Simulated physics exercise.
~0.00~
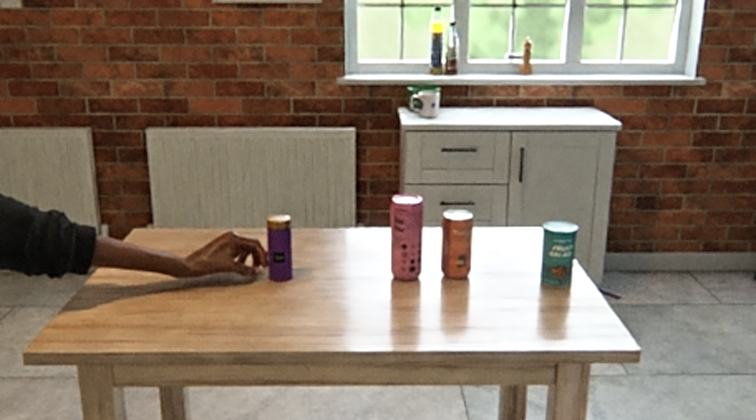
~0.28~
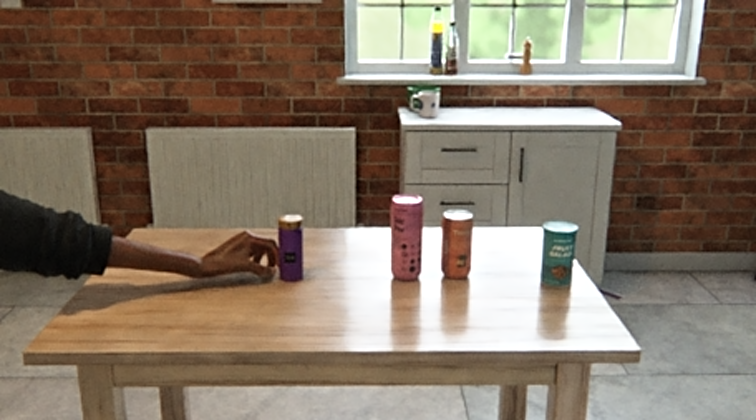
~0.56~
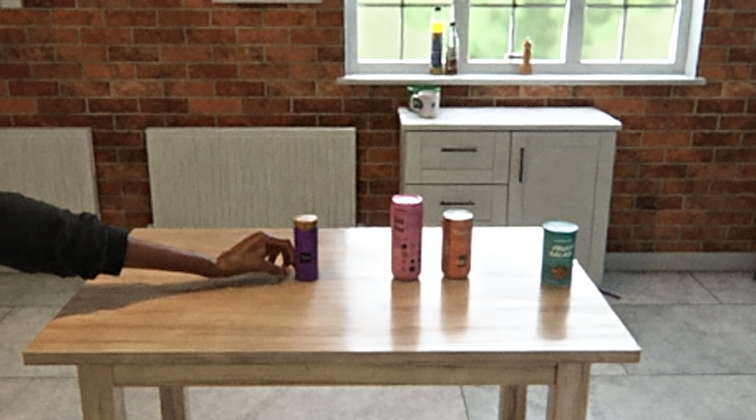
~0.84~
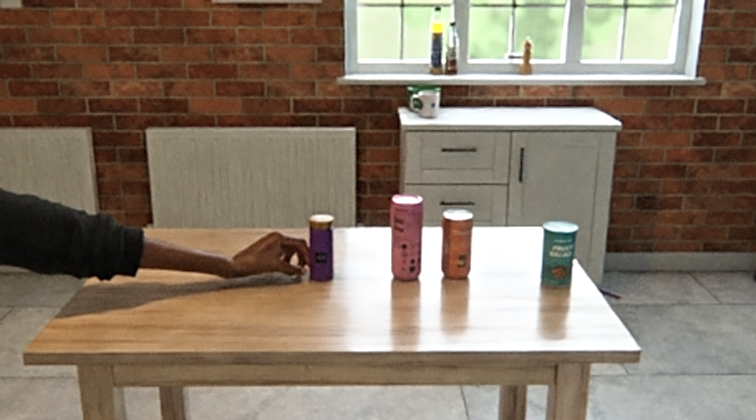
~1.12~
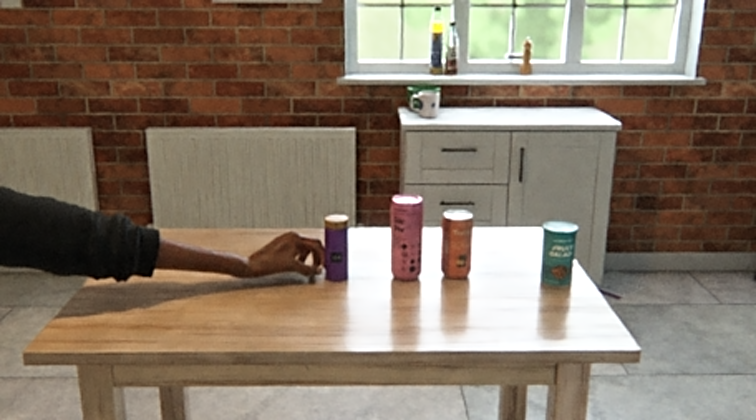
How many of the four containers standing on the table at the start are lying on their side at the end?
None of them are lying on their side. The purple shaker, the pink and orange cans and the turquoise tin are all still standing.
